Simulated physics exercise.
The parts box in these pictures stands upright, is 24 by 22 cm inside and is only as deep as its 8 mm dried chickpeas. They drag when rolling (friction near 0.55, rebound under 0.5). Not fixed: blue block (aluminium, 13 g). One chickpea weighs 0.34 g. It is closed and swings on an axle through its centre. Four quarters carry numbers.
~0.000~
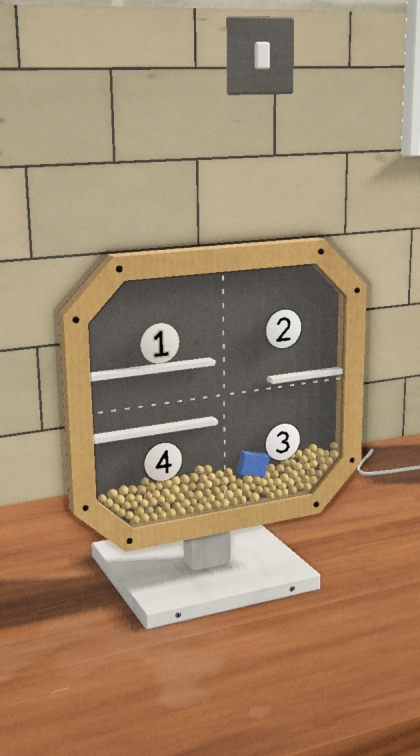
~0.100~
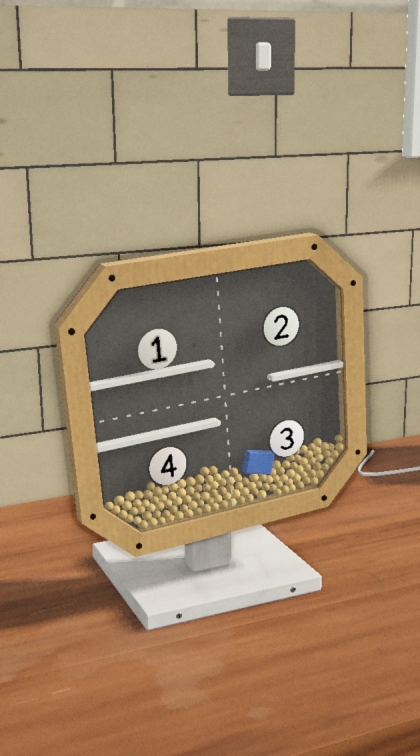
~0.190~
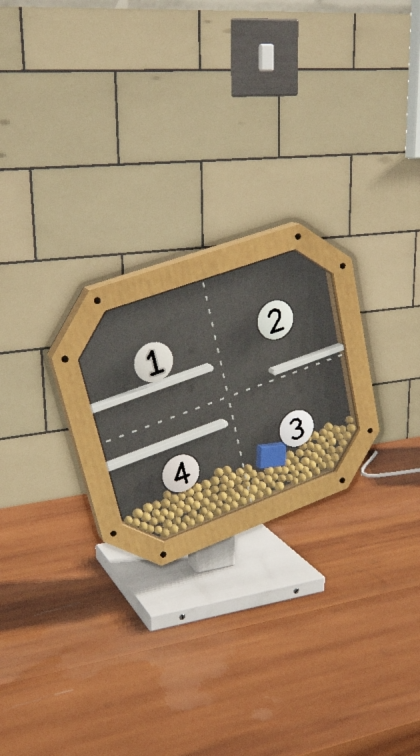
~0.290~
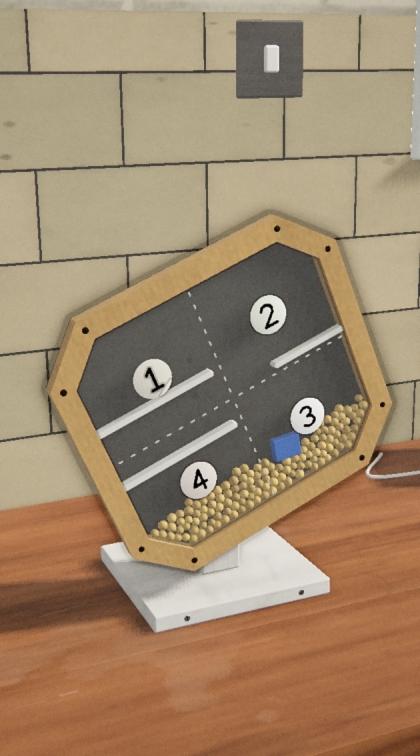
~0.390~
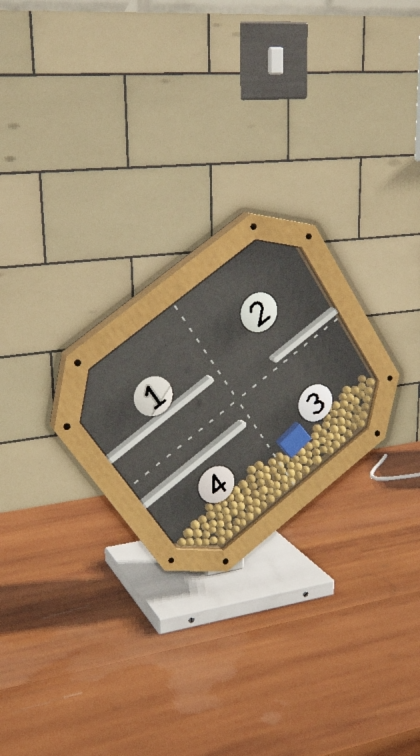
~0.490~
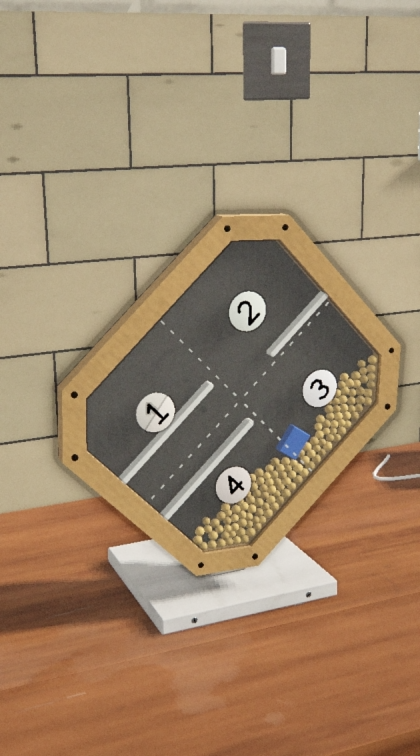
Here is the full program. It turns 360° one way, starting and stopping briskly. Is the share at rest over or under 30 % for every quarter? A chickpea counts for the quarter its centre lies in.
No. 1: Under; no. 2: Under; no. 3: Over; no. 4: Under 30 %.
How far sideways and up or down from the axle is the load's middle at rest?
About 7 cm right and 5 cm below.
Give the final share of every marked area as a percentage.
Quarter 1: 0; quarter 2: 25; quarter 3: 65; quarter 4: 10.
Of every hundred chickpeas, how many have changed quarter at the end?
About 75 per cent.
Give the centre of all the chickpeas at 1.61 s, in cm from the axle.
Some 8 cm right and 3 cm above.
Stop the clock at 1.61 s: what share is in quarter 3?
About 0 per cent.
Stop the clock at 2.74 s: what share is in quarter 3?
Roughly 70 per cent.
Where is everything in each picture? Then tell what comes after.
The first frame shows level; about 130 chickpeas; chickpeas centred (224, 486); top one (313, 448); blue block (253, 464) tilted 15°; no. 1 (160, 344), no. 2 (284, 329), no. 3 (283, 442), no. 4 (163, 462).
The second frame shows turned 4° anticlockwise; chickpeas centred (230, 486); top one (339, 439).
The third frame shows turned 12° anticlockwise; chickpeas centred (247, 483); top one (349, 420); wall ends (223, 423), (209, 367), (273, 371).
The fourth frame shows turned 22° anticlockwise; chickpeas centred (266, 476); top one (359, 398); blue block (286, 447) tilted 10°.
The fifth frame shows turned 32° anticlockwise; chickpeas centred (283, 469); top one (362, 379).
The sixth frame shows turned 42° anticlockwise; chickpeas centred (290, 465); top one (372, 360); blue block (293, 442) tilted 55°; no. 1 (155, 413), no. 2 (247, 311), no. 3 (320, 389), no. 4 (233, 485).
After 1.61 s, it stands 156° anticlockwise; the chickpeas' middle is 8 cm right of and 3 cm above the centre; no. 1, 5 %, no. 4, 95 %.
After 2.74 s, it has come round 270° anticlockwise; the chickpeas' middle is in line with and 9 cm below the centre; no. 2, 30 %, no. 3, 70 %.
After 3.70 s, it has come round 360° anticlockwise; the chickpeas' middle is 8 cm right of and 4 cm below the centre; no. 2, 30 %, no. 3, 65 %.
At rest by 4.8 s, it has come round 360° anticlockwise; no. 1, 0 %, no. 2, 25 %, no. 3, 65 %, no. 4, 10 %.
